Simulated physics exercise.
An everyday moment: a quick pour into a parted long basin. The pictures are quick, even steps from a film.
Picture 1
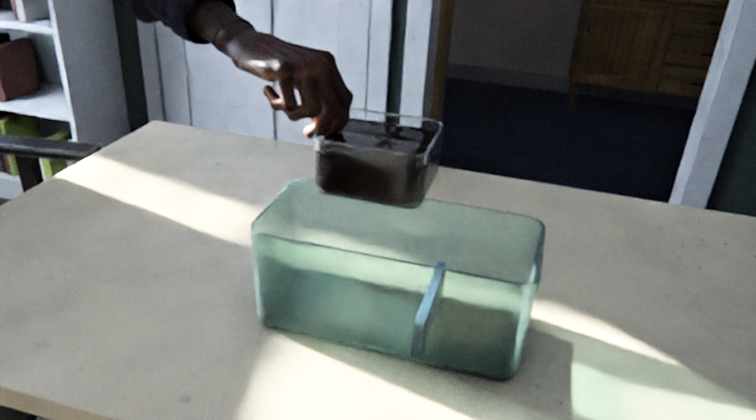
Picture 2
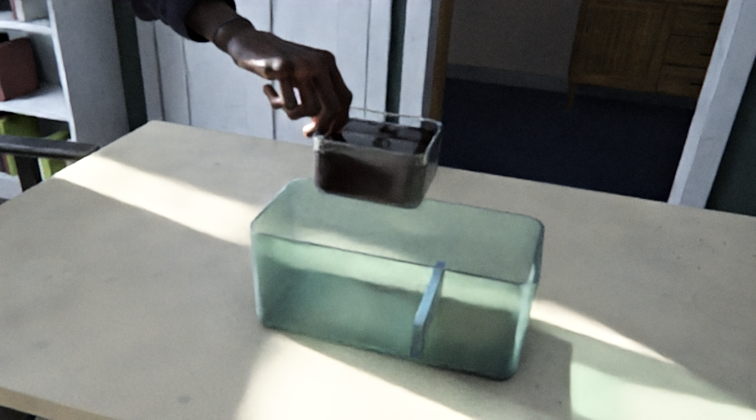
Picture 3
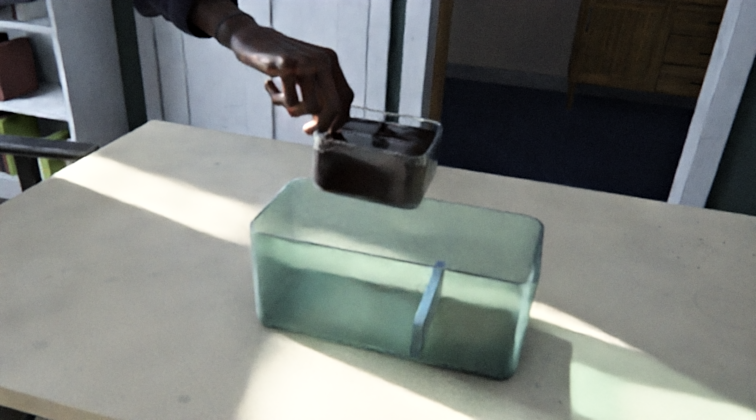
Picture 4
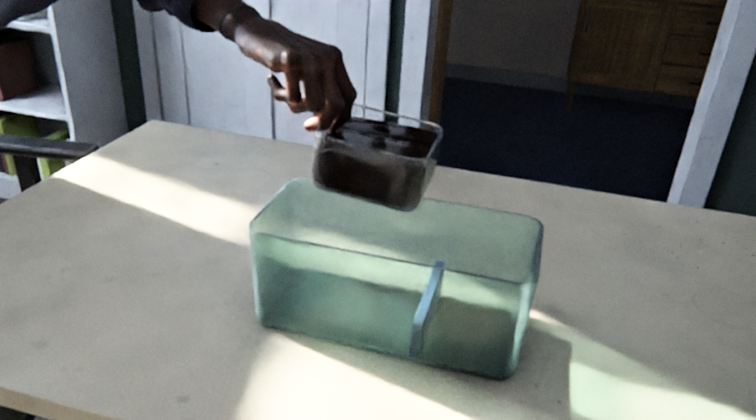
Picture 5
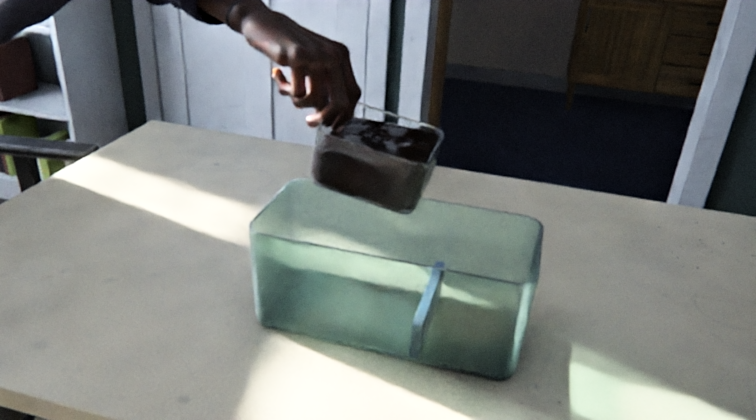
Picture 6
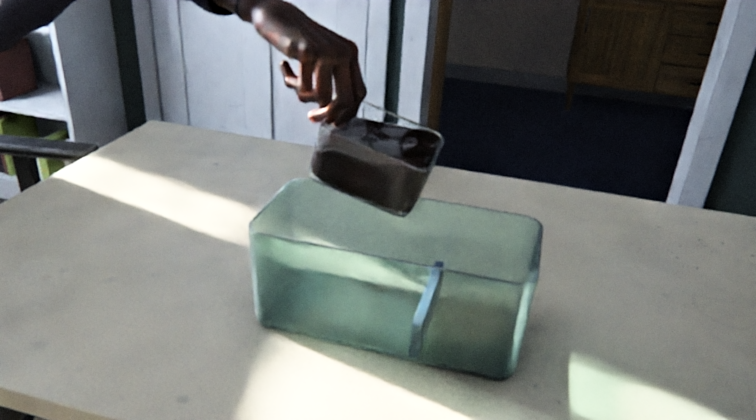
In a sunlit room with white cupboards and a dark doorway behind, a pale table is seen from slightly above. A dark-skinned hand reaches in from the upper left, holding a small clear container of dark coffee above a long, translucent green basin with a blue dividing wall right of its middle. The hand slowly tilts the container down to the right, while the basin and camera stay still.
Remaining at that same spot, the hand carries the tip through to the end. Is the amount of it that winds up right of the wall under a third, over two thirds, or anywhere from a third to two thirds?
Most likely beyond two thirds will rest right of the wall.
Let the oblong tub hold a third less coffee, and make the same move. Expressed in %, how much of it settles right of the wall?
I'd say roughly 75 percent.
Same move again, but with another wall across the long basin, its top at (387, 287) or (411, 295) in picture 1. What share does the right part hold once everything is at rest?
95 per cent first, then 90 per cent.
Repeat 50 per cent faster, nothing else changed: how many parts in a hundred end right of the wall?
Around 80 in a hundred.
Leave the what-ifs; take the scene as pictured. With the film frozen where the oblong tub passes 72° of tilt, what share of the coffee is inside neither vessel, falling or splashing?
About 30 %.
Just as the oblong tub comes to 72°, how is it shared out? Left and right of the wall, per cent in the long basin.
I'd put the left part near 0 per cent and the right part near 30.
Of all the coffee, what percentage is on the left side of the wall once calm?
Some 20 per cent.
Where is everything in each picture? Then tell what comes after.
In the first frame, it leans 0°; its right rim is at (435, 140); the coffee meets the walls at (332, 129) and (434, 144); the long basin's rim runs from (273, 203) to (541, 252); the wall's top is at (431, 292).
In the second frame, it leans 1°; its right rim is at (435, 140); the coffee meets the walls at (332, 129) and (433, 145).
In the third frame, it leans 3°; its right rim is at (435, 142); the coffee meets the walls at (331, 128) and (434, 146).
In the fourth frame, it leans 6°; its right rim is at (435, 145); the coffee meets the walls at (332, 128) and (433, 146).
In the fifth frame, it leans 10°; its right rim is at (436, 150); the coffee meets the walls at (332, 129) and (436, 148).
In the sixth frame, it leans 15°; its right rim is at (436, 155); the coffee meets the walls at (333, 129) and (437, 148).
A moment on, the oblong tub is tipped part way and 41 per cent is still to pour, 0 is left of the wall and 31 right of it.
Next, the oblong tub is tipped on its side and 8 per cent is still to pour, 10 is left of the wall and 79 right of it.
Then the oblong tub is tipped right over and 1 per cent is still to pour, 18 is left of the wall and 80 right of it.
Later the oblong tub is tipped right over and 0 per cent is still to pour, 20 is left of the wall and 80 right of it.
Finally, 20 per cent lies left of the wall, 80 right of it and 0 outside.
